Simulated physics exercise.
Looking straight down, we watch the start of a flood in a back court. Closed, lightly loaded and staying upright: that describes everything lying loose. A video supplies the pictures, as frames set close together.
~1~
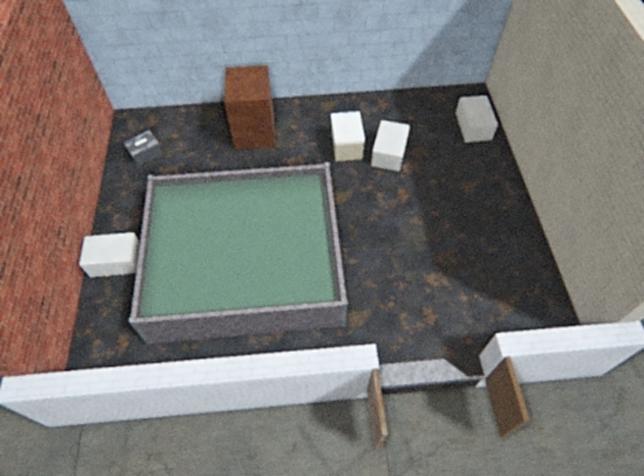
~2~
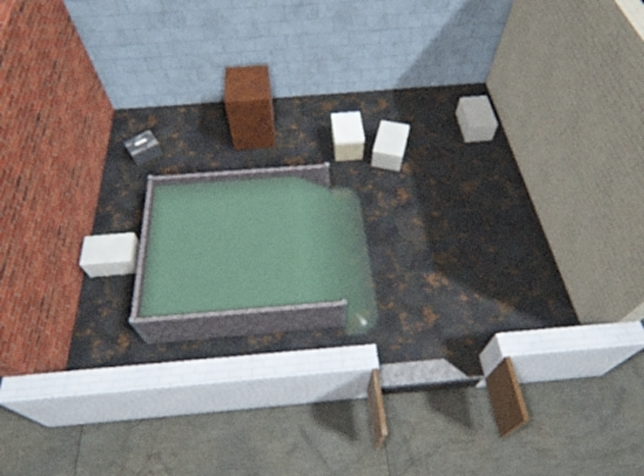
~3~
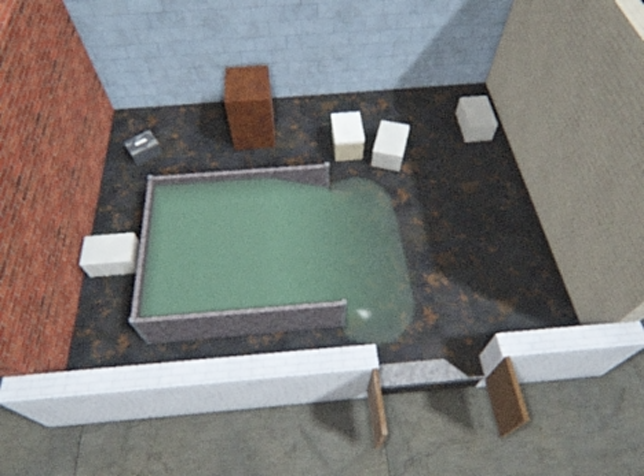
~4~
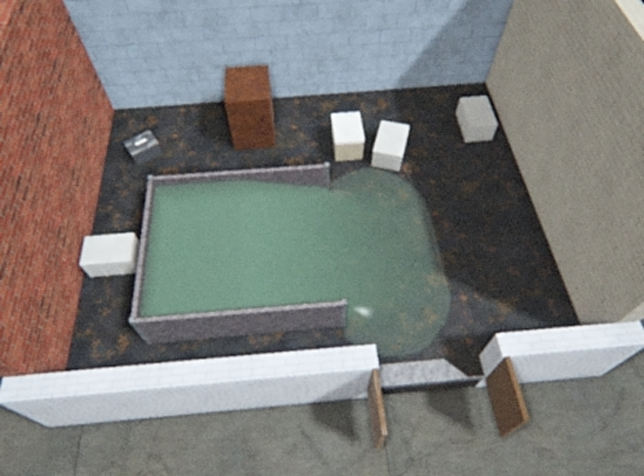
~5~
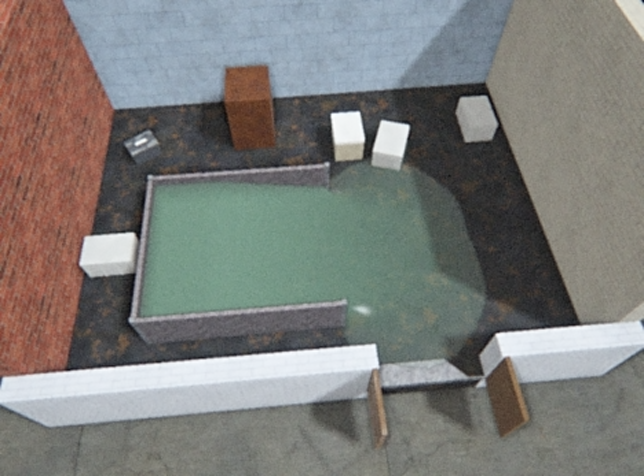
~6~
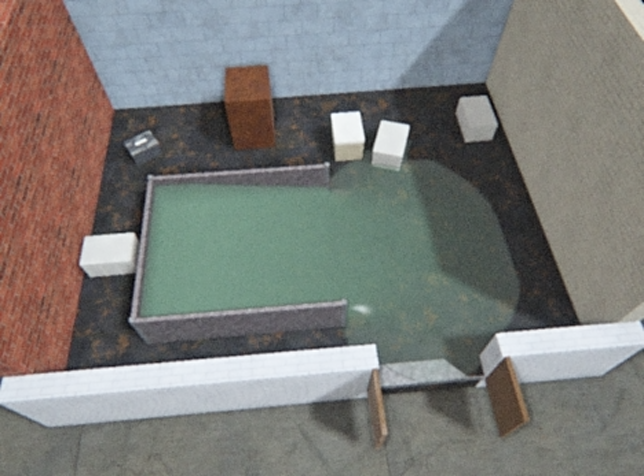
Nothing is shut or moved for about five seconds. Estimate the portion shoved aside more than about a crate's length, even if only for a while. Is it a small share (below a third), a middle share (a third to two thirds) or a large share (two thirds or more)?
A middle share, a third to two thirds.
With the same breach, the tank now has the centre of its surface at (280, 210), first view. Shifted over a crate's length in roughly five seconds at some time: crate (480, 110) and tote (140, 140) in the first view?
In the order asked: Got displaced that much and lacked the distance.
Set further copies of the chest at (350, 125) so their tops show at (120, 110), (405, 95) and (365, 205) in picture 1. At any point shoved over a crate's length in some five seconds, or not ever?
Item by item: Remains in place, goes the distance, goes the distance.
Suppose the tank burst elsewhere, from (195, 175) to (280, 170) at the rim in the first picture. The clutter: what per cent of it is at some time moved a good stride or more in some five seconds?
Roughly 100 percent.
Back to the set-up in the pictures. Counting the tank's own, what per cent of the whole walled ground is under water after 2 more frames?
My guess is around 50 per cent.
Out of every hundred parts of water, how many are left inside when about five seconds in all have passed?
Close to 86 per cent.
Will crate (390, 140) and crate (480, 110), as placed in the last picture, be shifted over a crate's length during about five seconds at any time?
Going by the listed order, the first is beyond that distance and the second beyond that distance.
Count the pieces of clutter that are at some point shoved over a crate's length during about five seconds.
I count 3 of them.
A moment on, 0 of 5 are well off their spots; 0 afloat.
Next, 0 of 5 are well off their spots; 0 afloat.
Later, 2 of 5 are well off their spots; 1 afloat.
In the end, 3 of 5 are well off their spots, and 3 have been at some point; 3 afloat.
